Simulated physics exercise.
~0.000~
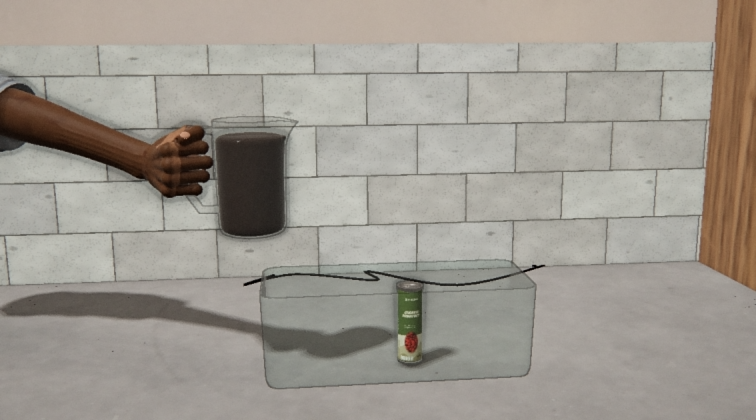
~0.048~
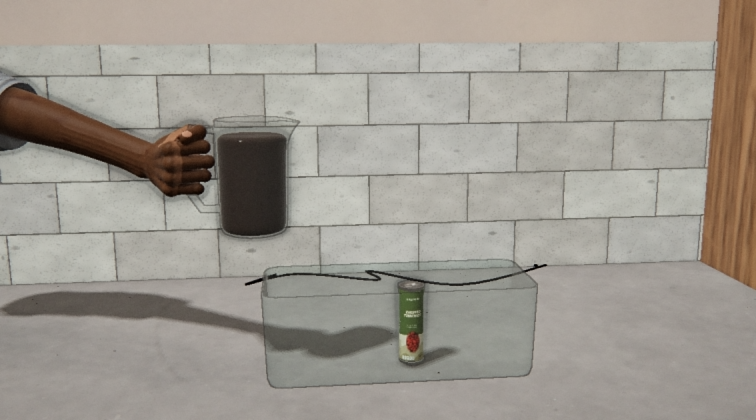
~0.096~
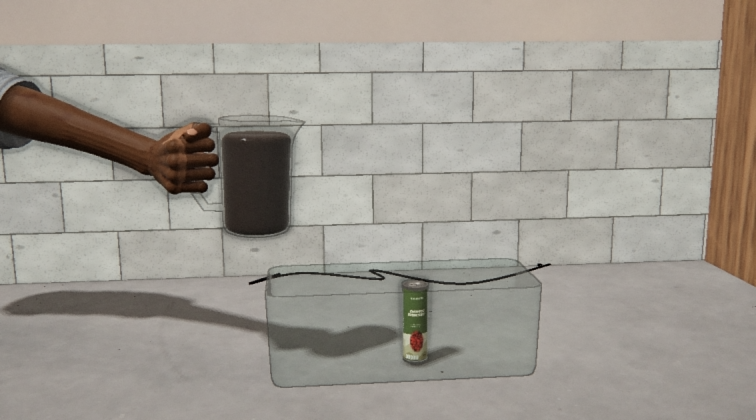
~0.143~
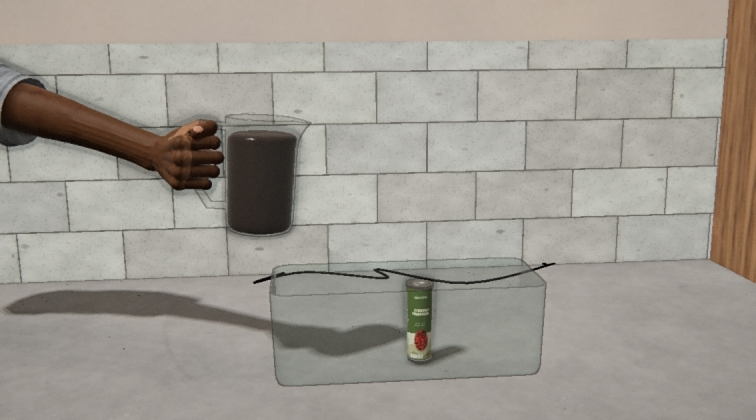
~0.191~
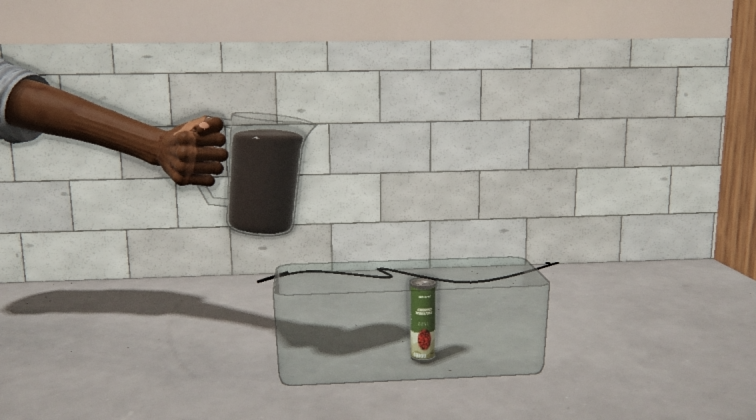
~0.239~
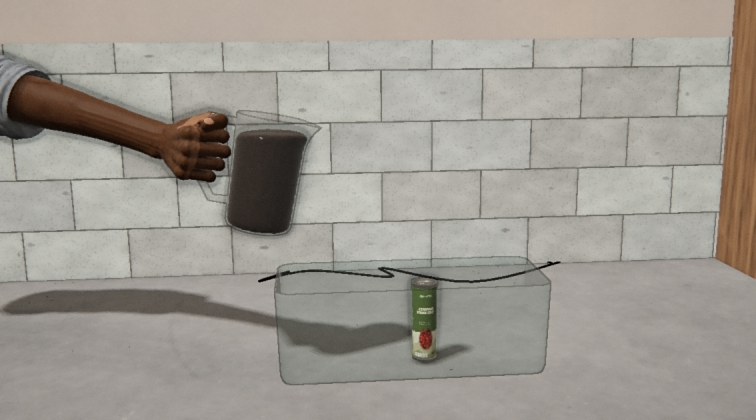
A hand slightly tilting a clear jug of dark liquid rightwards above a long glass basin with a small tin inside.
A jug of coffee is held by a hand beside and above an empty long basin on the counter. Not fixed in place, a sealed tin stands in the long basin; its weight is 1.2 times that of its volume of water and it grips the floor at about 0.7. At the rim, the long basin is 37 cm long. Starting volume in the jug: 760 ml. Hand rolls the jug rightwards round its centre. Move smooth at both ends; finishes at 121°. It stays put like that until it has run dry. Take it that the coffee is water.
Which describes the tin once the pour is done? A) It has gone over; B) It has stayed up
B.
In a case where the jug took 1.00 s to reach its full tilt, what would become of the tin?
Holds steady.
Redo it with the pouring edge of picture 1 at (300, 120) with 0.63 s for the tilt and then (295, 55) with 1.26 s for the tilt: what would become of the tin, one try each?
Run one: It does not tip. Run two: It does not tip.
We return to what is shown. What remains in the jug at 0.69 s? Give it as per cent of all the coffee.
Remaining: Near 86 % of the total.
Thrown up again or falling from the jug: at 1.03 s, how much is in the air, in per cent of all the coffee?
Around 20 percent of the liquid.
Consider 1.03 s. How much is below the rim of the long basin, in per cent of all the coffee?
Close to 54 in a hundred.
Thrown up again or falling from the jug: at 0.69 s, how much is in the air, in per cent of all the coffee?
I'd put it at about 12 percent.
By 0.69 s the tilt is 70° and 85 per cent is still to pour; the tin stands where it began.
By 1.03 s the tilt is 111° and 27 per cent is still to pour; the tin stands where it began.
By 1.38 s the tilt is 121° and 0 per cent is still to pour; the tin stands where it began.
By 1.76 s the tilt is 121° and 0 per cent is still to pour; the tin stands where it began.
At rest the tin stands where it began.
